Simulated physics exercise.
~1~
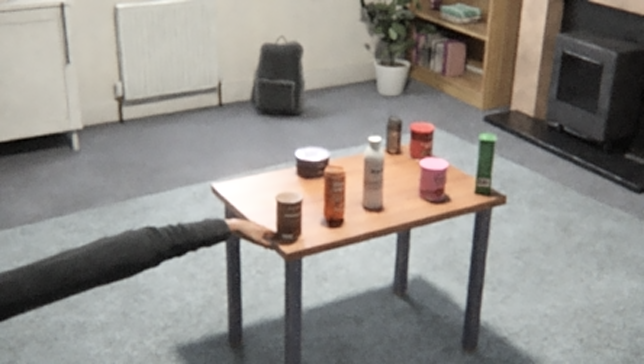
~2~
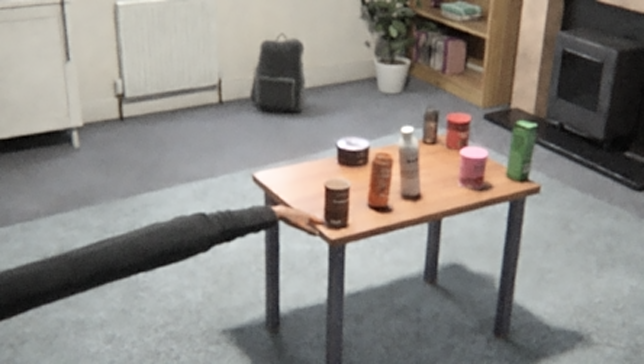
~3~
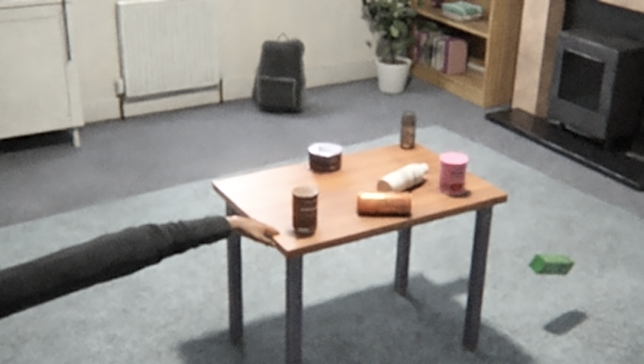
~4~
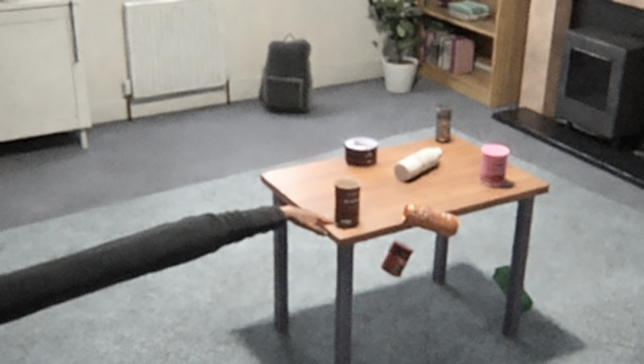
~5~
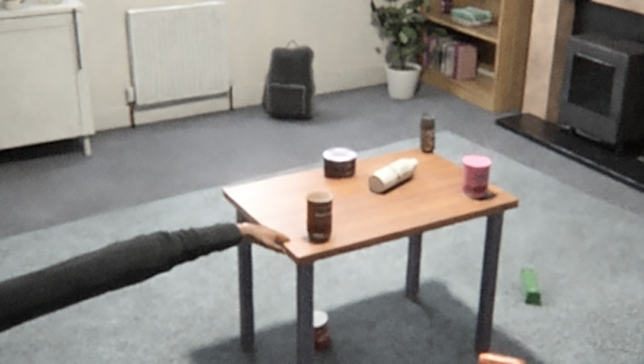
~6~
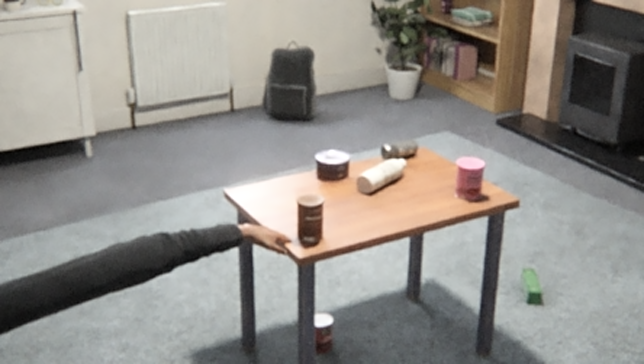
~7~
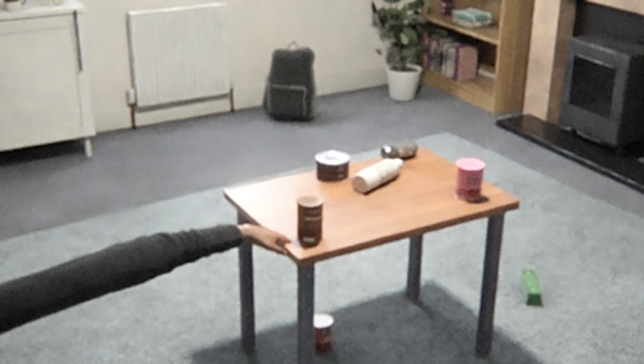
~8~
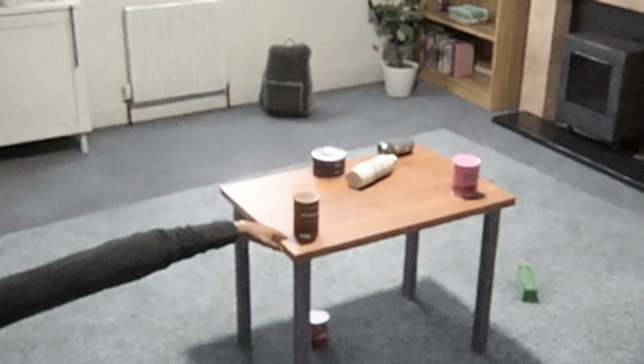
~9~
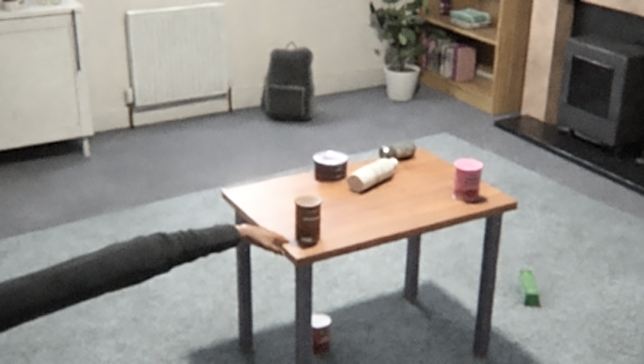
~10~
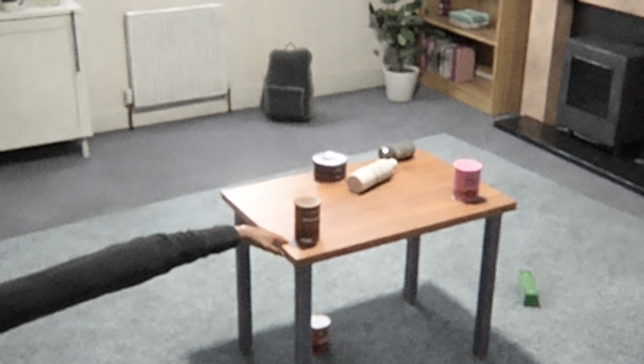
A hand jerks a small table back and forth, toppling containers and sending three to the floor.
